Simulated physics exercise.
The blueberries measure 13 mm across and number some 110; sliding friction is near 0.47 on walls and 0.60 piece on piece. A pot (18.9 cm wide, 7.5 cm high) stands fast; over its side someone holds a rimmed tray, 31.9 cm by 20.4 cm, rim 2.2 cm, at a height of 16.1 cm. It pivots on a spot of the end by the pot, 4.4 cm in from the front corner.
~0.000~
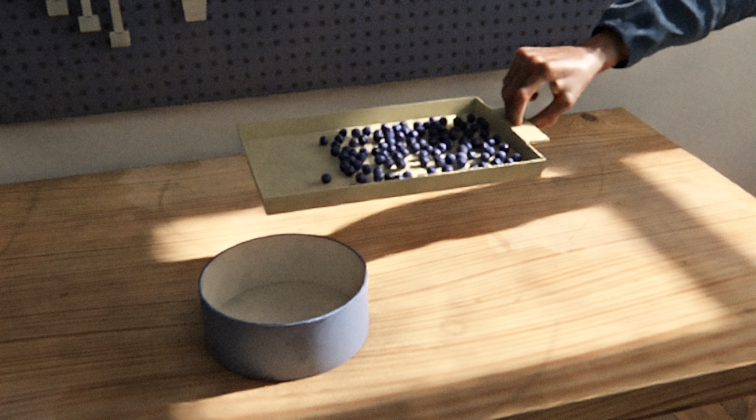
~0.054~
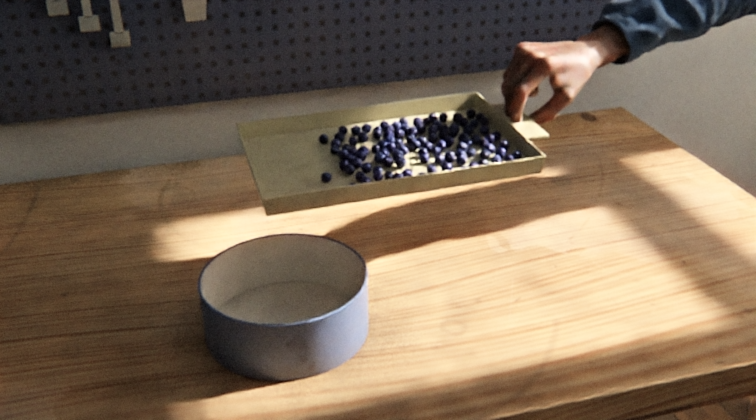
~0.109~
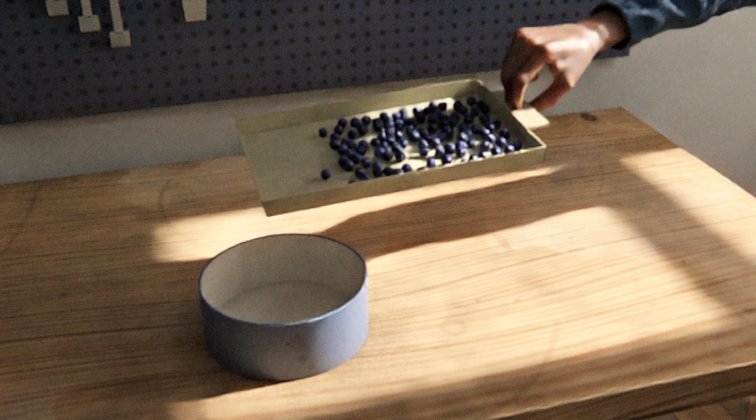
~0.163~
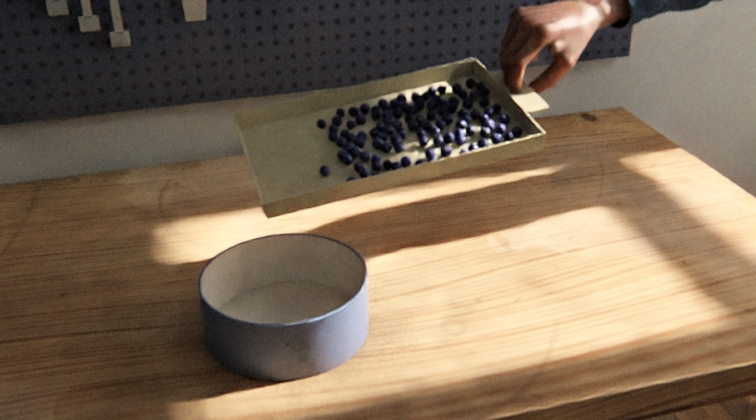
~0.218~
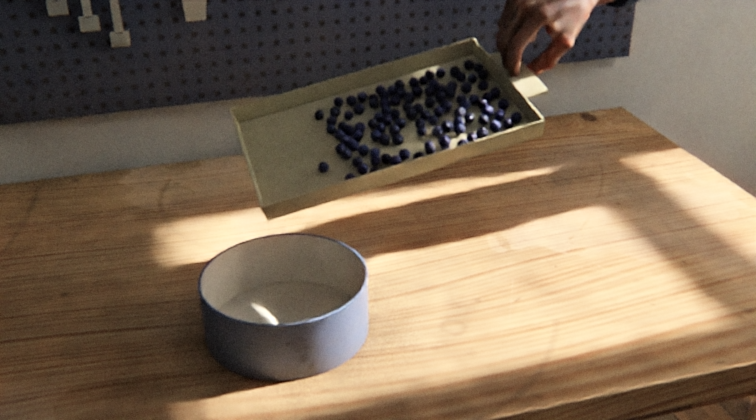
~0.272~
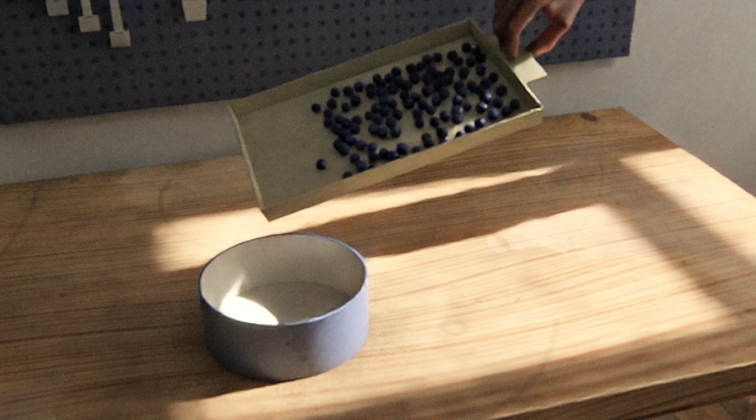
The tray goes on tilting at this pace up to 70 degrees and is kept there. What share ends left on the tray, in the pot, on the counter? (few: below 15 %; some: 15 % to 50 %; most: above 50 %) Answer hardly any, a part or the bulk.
Tray: The bulk, pot: A part, counter: Hardly any.
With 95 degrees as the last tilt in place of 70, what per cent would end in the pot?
In that case some 75 per cent.
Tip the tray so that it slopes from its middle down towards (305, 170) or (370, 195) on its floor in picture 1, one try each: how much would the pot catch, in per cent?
About 0 and 5 per cent.
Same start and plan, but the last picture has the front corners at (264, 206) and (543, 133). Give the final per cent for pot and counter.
Pot 5, counter 0.
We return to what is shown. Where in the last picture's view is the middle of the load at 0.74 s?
At about (301, 168).
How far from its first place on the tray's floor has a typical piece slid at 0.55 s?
Some 8 cm.
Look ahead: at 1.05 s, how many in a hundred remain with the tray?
Some 75 per cent of the load.
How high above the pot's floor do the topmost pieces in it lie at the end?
Some 1.5 cm.
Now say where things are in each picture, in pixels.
Tray tilt 0 degrees, front corners at (265, 197) and (542, 159); middle of the pieces at (415, 148); pot at (284, 275), in the first frame.
Tray tilt 1 degrees, front corners at (265, 197) and (542, 155); middle of the pieces at (415, 145), in the second frame.
Tray tilt 4 degrees, front corners at (265, 199) and (542, 146), lowest corner left front; middle of the pieces at (414, 137), in the third frame.
Tray tilt 9 degrees, front corners at (264, 202) and (542, 133), lowest corner left front; middle of the pieces at (413, 125), in the fourth frame.
Tray tilt 14 degrees, front corners at (263, 205) and (541, 119), lowest corner left front; middle of the pieces at (412, 114), in the fifth frame.
Tray tilt 19 degrees, front corners at (263, 208) and (540, 107), lowest corner left front; middle of the pieces at (409, 104); pot at (284, 275). The tray's pace is about 90 degrees a second, in the sixth frame.
After 0.55 s, tilt 44 degrees; the tray holds 100 %, the pot 0 %.
Then, at 0.74 s, tilt 61 degrees; the tray holds 95 %, the pot 0 %.
After 1.05 s, tilt 70 degrees; the tray holds 75 %, the pot 20 %.
By 1.8 s all is still; tray 75 %, pot 20 %, counter 5 %.
